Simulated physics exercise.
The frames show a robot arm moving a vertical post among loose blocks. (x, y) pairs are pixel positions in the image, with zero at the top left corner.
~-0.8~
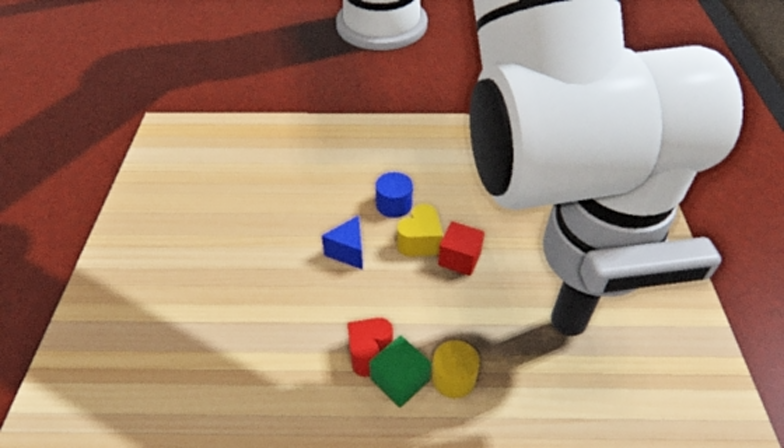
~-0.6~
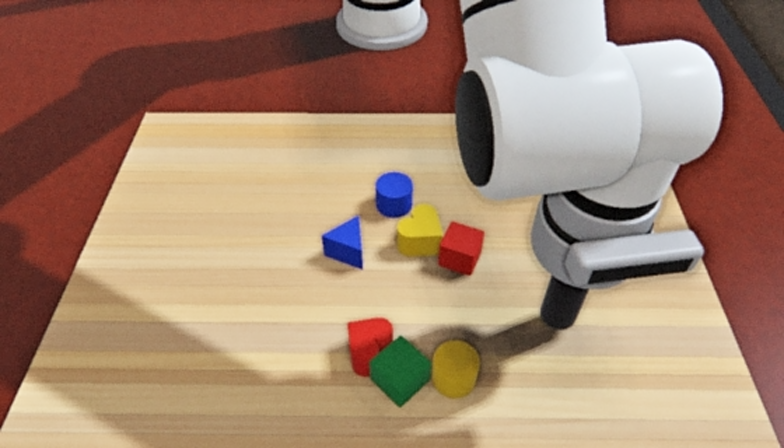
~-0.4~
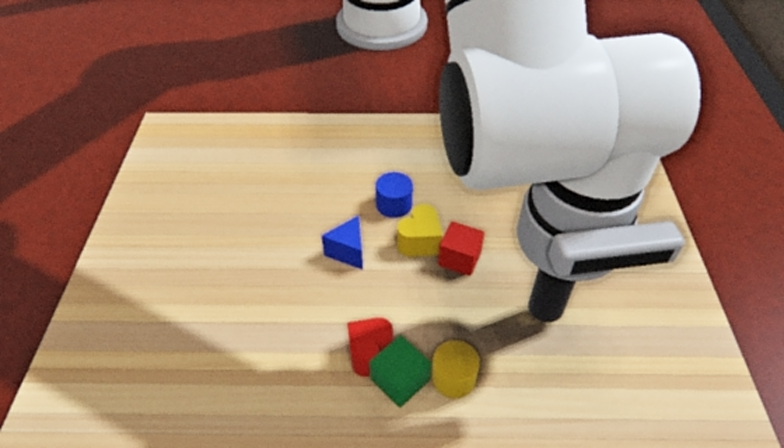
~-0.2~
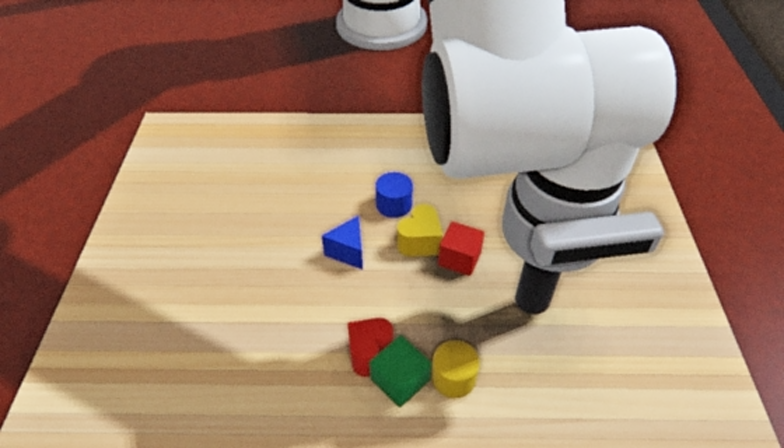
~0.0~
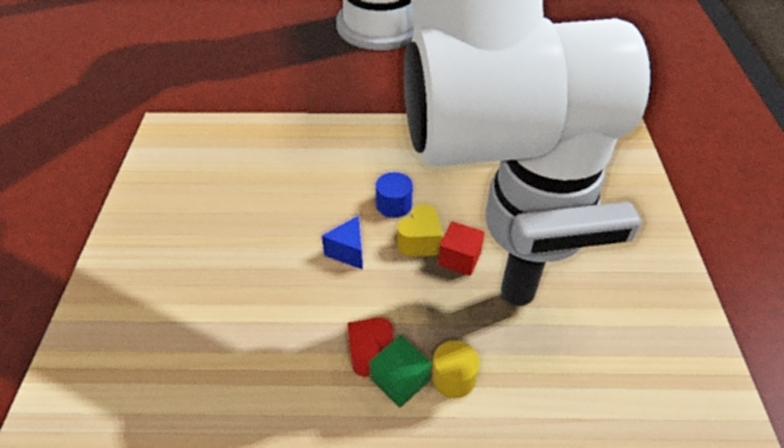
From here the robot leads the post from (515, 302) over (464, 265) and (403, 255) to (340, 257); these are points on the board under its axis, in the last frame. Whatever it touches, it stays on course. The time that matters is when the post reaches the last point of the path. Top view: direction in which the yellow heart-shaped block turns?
Answer: Against the clock.
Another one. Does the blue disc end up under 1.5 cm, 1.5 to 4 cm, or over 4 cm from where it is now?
The shift is from 1.5 to 4 cm.
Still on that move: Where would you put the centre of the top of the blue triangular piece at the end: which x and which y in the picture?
The top centre is at (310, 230).
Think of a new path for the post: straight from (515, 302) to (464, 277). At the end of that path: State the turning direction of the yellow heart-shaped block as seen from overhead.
Seen from above, counterclockwise.
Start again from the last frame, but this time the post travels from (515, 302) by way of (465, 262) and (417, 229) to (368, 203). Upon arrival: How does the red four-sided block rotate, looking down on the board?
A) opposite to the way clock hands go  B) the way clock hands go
Answer: B.
What follows on the original path. One third of the way, post at (465, 255); blue disc at (389, 181); yellow heart-shaped block at (404, 211), turned 30° anticlockwise; red four-sided block at (446, 222), turned 30° clockwise.
Two thirds of the way, post at (402, 245); blue disc at (379, 176); yellow heart-shaped block at (395, 202), turned 75° anticlockwise; red four-sided block at (432, 209), turned 70° clockwise.
At the end, post at (339, 247); blue triangular piece at (310, 230), turned 25° clockwise; blue disc at (379, 176); yellow heart-shaped block at (395, 202), turned 75° anticlockwise; red four-sided block at (432, 209), turned 70° clockwise.
